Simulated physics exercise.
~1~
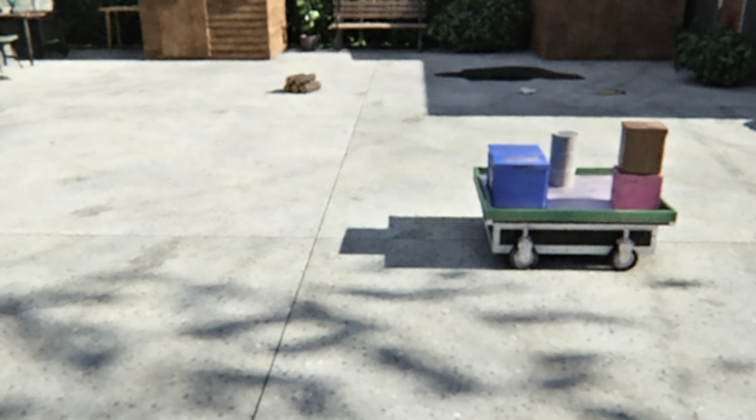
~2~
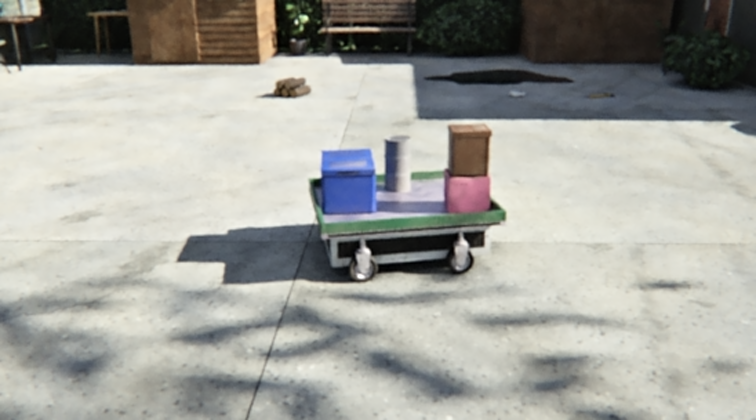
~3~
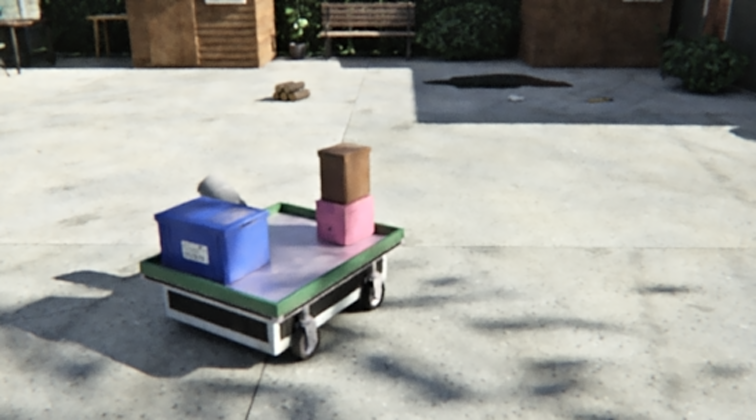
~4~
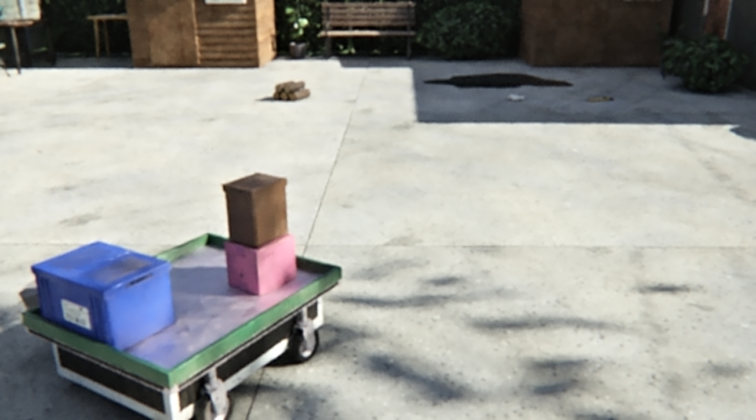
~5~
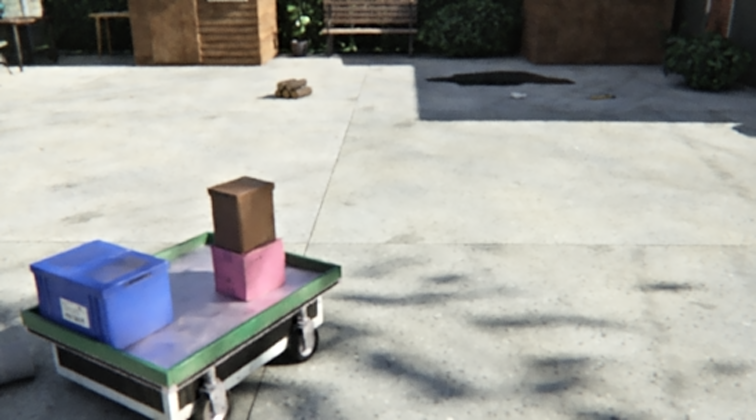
A sunlit paved yard, seen from slightly above, has a bench, shrubs and wooden structures along its far edge. A low green-rimmed cart on wheels stands at the right, carrying a blue tote at its left, a grey canister behind, and a brown tote stacked on a pink parcel at its right. The cart rolls left, then swings toward the viewer as the canister leans over beside the blue tote. The canister tumbles off the cart's left side, and the cart stops at the lower left. The canister ends lying on the paving, while the brown tote, shifted slightly left, stays atop the pink parcel.
